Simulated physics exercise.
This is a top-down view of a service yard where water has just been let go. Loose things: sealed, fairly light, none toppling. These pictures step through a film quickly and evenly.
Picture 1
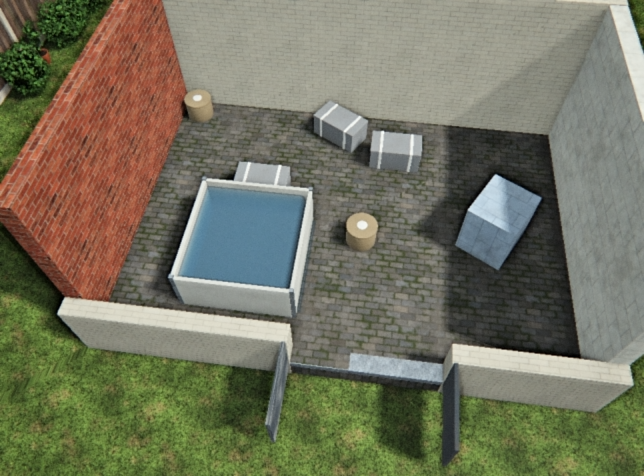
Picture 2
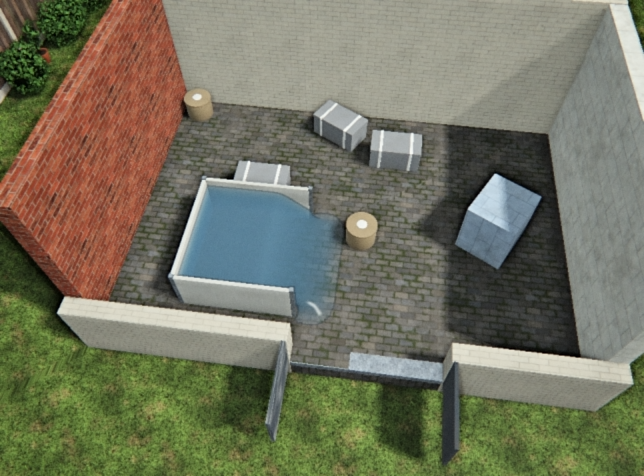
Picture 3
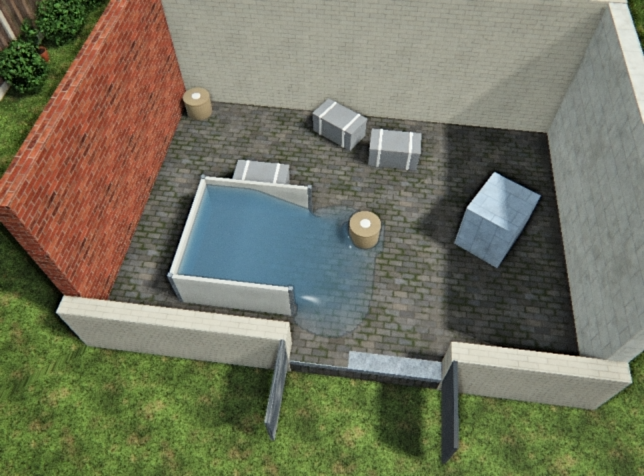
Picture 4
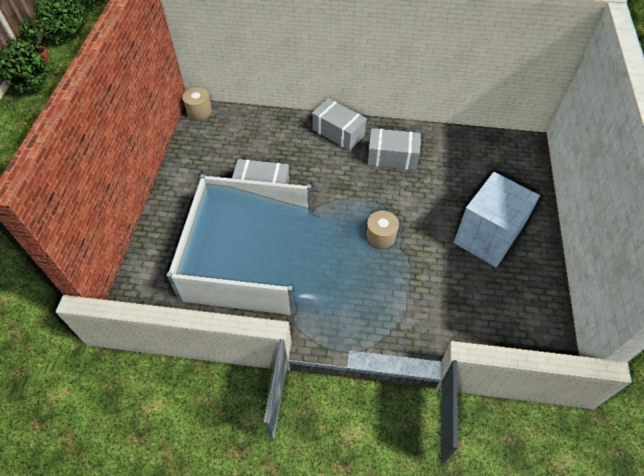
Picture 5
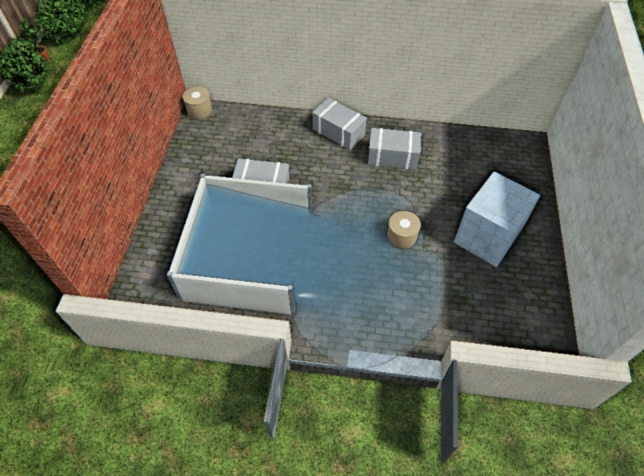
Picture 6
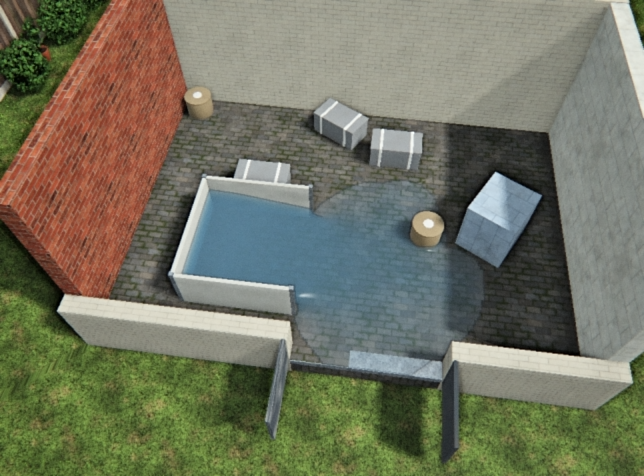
Water spilled out of the right side of a square pool and spread across the paving, pushing a small round tub steadily to the right, while the boxes around the yard stayed put.
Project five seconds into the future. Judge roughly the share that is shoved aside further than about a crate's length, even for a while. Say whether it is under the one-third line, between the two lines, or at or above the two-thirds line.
It is under the one-third line.
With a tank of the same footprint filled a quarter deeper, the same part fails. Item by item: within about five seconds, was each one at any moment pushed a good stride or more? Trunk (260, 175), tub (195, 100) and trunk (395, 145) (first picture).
Taking them as listed, the first came up short, the second came up short and the third came up short.
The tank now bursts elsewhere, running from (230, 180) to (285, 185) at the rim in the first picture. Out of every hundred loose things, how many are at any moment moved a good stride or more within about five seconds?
Close to 80 in a hundred.
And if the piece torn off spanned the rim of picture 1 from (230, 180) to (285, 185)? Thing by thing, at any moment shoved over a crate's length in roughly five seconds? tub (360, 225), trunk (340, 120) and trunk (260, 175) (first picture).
Taking them in order, less than that, displaced that much, displaced that much.
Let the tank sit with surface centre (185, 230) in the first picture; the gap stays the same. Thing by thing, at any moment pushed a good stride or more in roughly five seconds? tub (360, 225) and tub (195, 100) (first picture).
Going in the order given, the first got carried that far and the second did not get there.
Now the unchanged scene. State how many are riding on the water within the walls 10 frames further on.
The figure is 0.
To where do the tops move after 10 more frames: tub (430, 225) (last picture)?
Roughly at pixel (518, 142).
A moment on, 1 of 5 are well off their spots; 0 afloat.
Next, 1 of 5 are well off their spots; 0 afloat.
Later, 1 of 5 are well off their spots; 1 afloat.
In the end, 1 of 5 are well off their spots, and 1 have been at some point; 1 afloat.
